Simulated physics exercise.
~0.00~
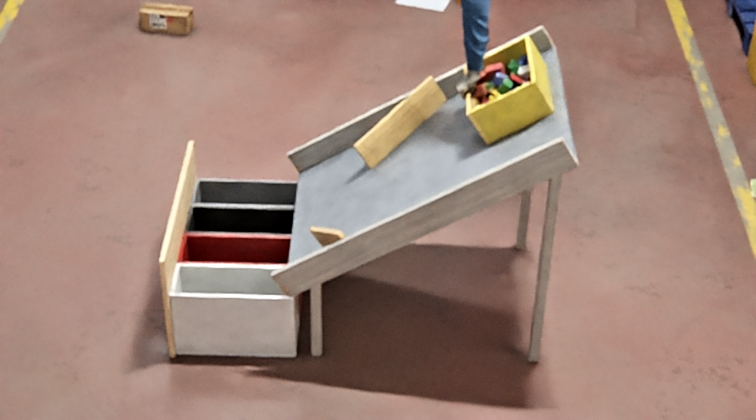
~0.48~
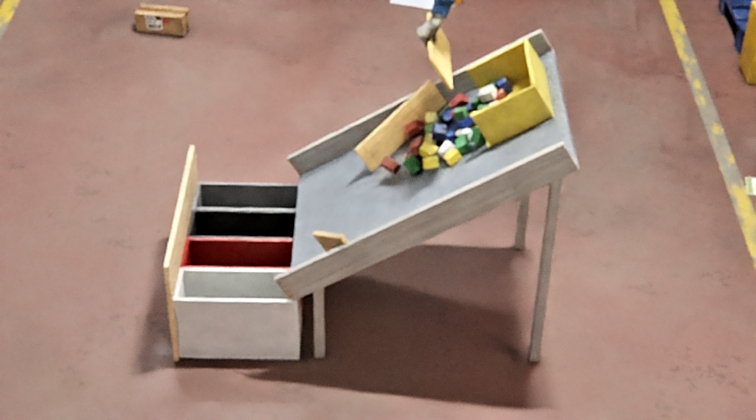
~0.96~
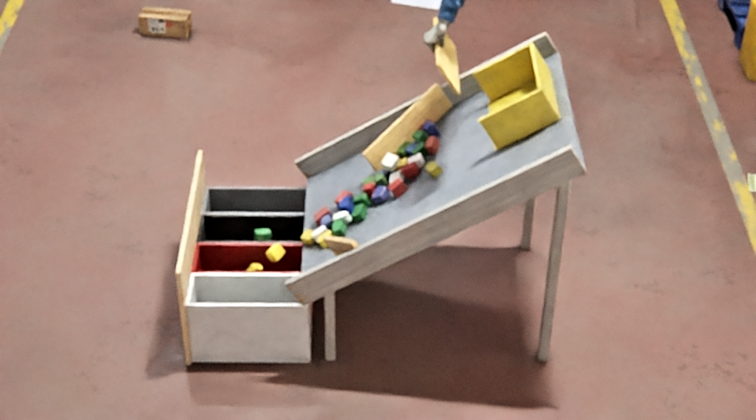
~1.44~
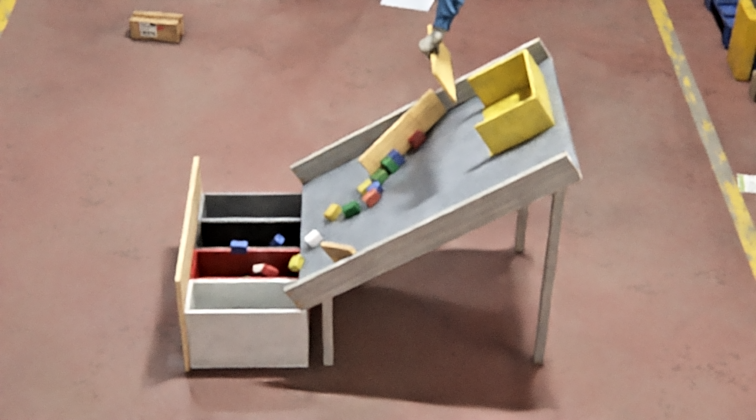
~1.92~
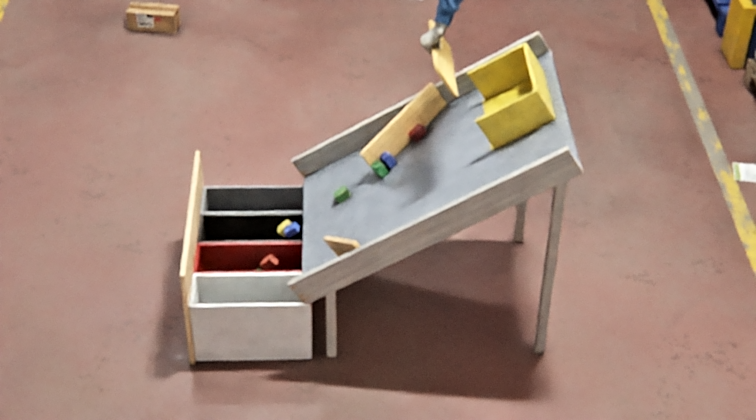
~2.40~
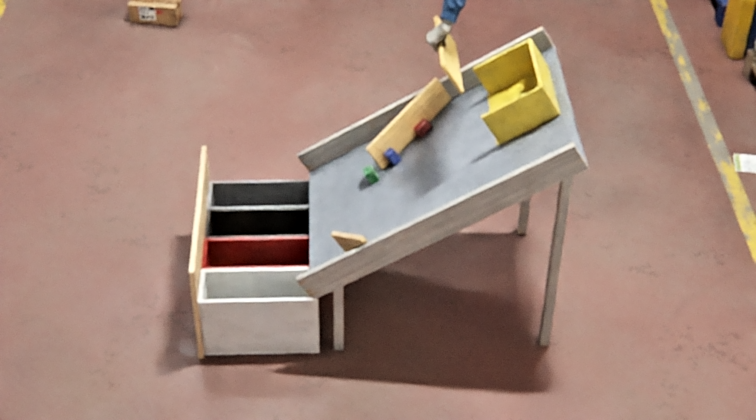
In the video, a hand lifts a wooden gate away from a yellow pen on a sloping grey table, and colourful toy bricks tumble down past angled boards into the red and black totes, leaving a few on the slope beside the upper board.
